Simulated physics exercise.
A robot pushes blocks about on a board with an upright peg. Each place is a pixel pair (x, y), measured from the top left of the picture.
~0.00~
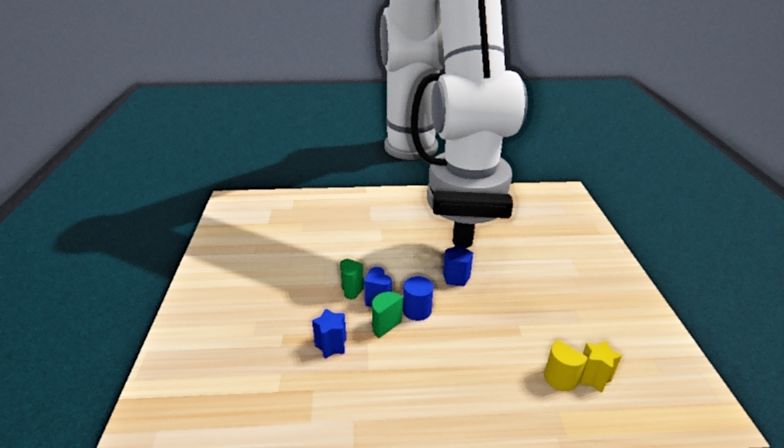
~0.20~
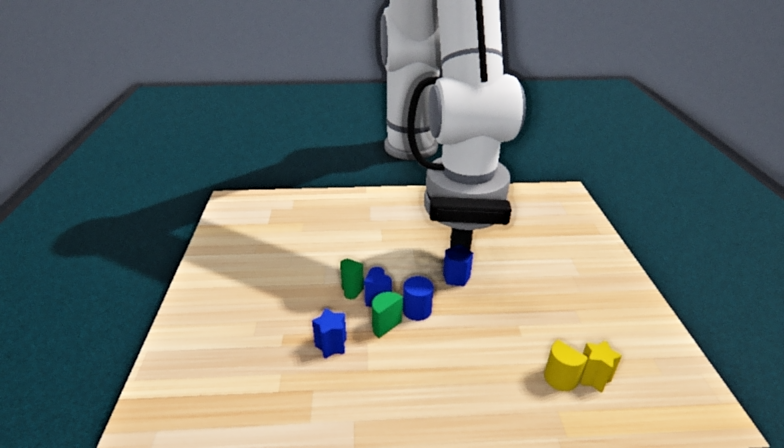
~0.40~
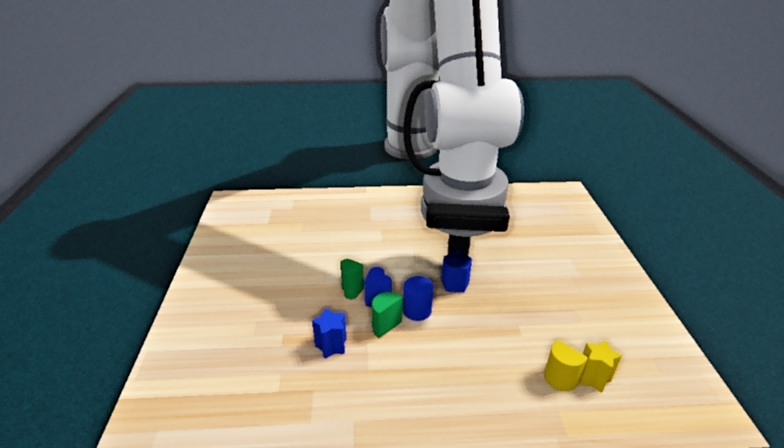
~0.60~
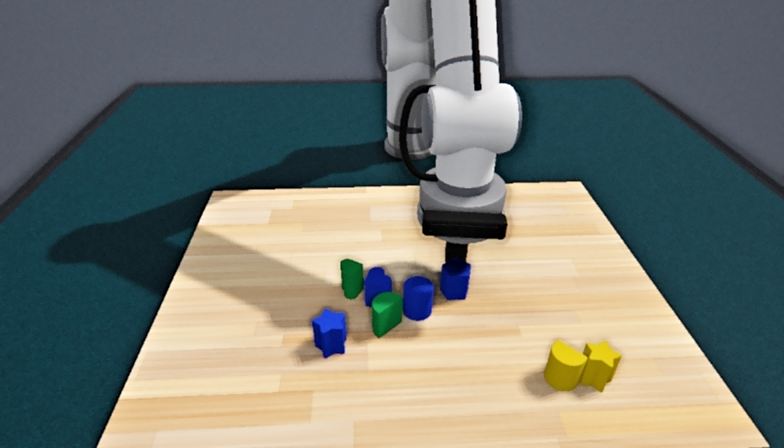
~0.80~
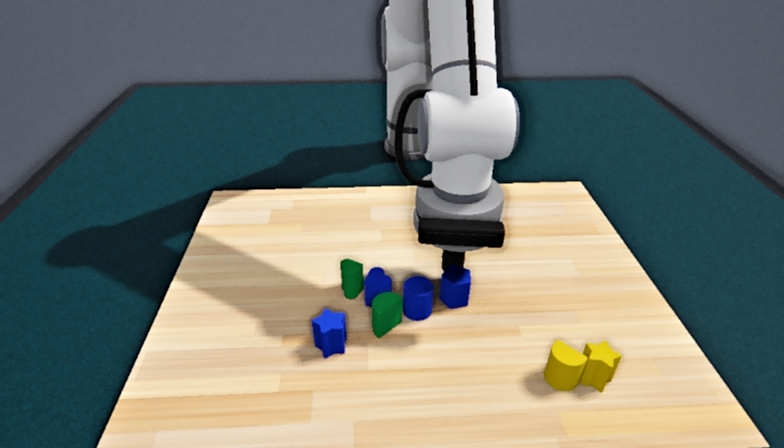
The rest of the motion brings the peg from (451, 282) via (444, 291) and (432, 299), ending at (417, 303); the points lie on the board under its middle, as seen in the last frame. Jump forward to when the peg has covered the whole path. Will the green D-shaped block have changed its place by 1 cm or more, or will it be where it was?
The green D-shaped block is moved.
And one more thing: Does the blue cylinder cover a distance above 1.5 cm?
Final answer: Yes.
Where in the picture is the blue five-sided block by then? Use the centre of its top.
At pixel (454, 287).
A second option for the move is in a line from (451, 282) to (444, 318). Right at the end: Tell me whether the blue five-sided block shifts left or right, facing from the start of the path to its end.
Its shift is leftward.
What follows on the original path. Halfway along, peg (440, 283); blue five-sided block (456, 286), turned 50° anticlockwise.
At the end, peg (417, 290); blue heart block still; green D-shaped block (379, 306), turned 25° clockwise; blue cylinder (405, 294); blue five-sided block (454, 287), turned 65° anticlockwise.
